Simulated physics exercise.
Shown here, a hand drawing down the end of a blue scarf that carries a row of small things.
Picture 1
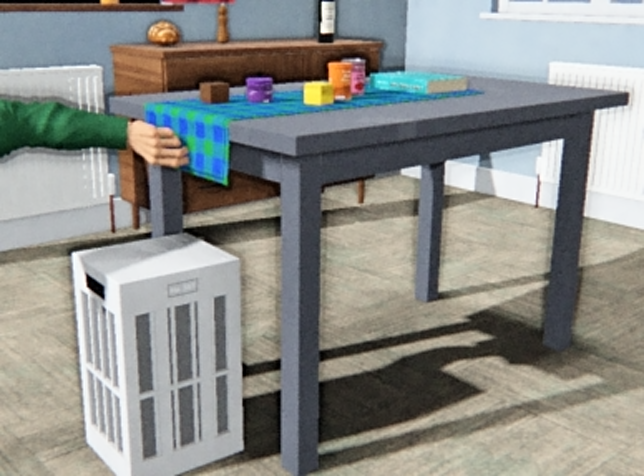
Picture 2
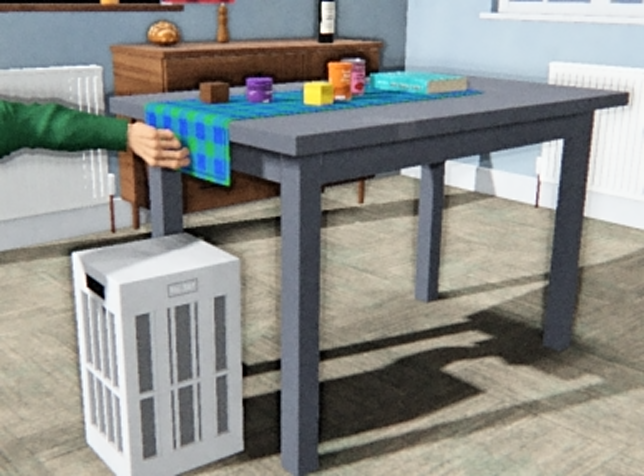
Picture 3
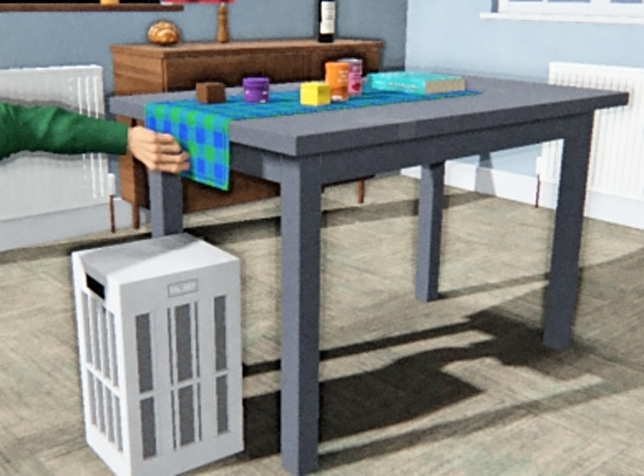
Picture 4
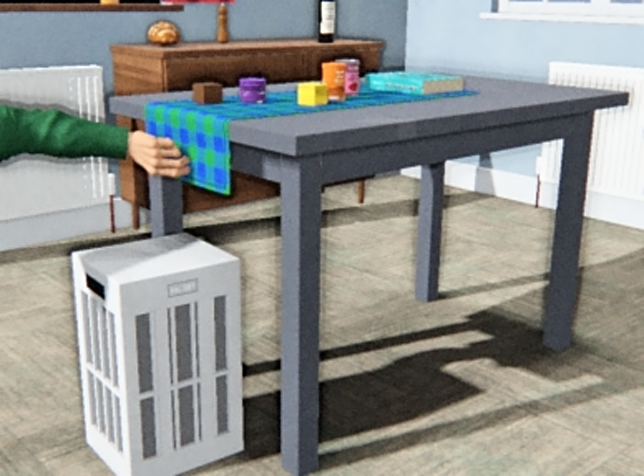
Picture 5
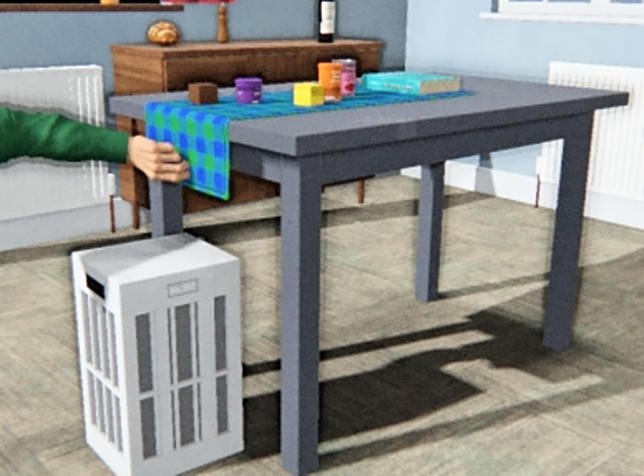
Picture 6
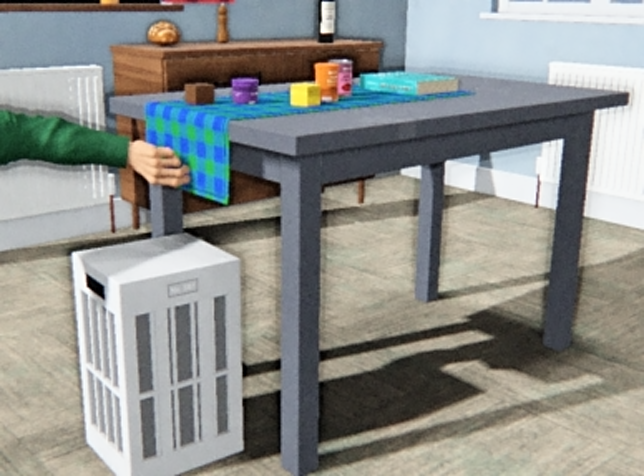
In a room with a grey table, a green-sleeved hand slowly pulls the hanging end of a blue and green checked cloth downward, and the small cubes, pots and turquoise book on it shift slightly left along the tabletop.
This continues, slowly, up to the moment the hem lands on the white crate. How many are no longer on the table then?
The count of fallen things is one.
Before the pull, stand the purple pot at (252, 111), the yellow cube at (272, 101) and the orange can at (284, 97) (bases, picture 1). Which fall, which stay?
The purple pot comes down, the yellow cube survives, the orange can holds on.
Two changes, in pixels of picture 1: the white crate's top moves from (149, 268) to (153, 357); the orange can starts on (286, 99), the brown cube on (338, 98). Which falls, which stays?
The orange can drops off; the brown cube drops off.
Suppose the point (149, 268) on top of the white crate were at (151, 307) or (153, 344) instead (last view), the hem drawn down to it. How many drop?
Over the edge go 2 and 4.
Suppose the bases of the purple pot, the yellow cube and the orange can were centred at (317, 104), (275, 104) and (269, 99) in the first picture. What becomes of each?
The purple pot keeps its place on top; the yellow cube stays on; the orange can stays on.
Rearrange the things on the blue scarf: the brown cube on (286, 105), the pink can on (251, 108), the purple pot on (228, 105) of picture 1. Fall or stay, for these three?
The brown cube survives, the pink can falls, the purple pot is carried off.
Soon after, hem near (186, 214); all still up.
After that, hem on the crate; brown cube gone.
In the end, hem on the crate; brown cube gone. It carries off one.
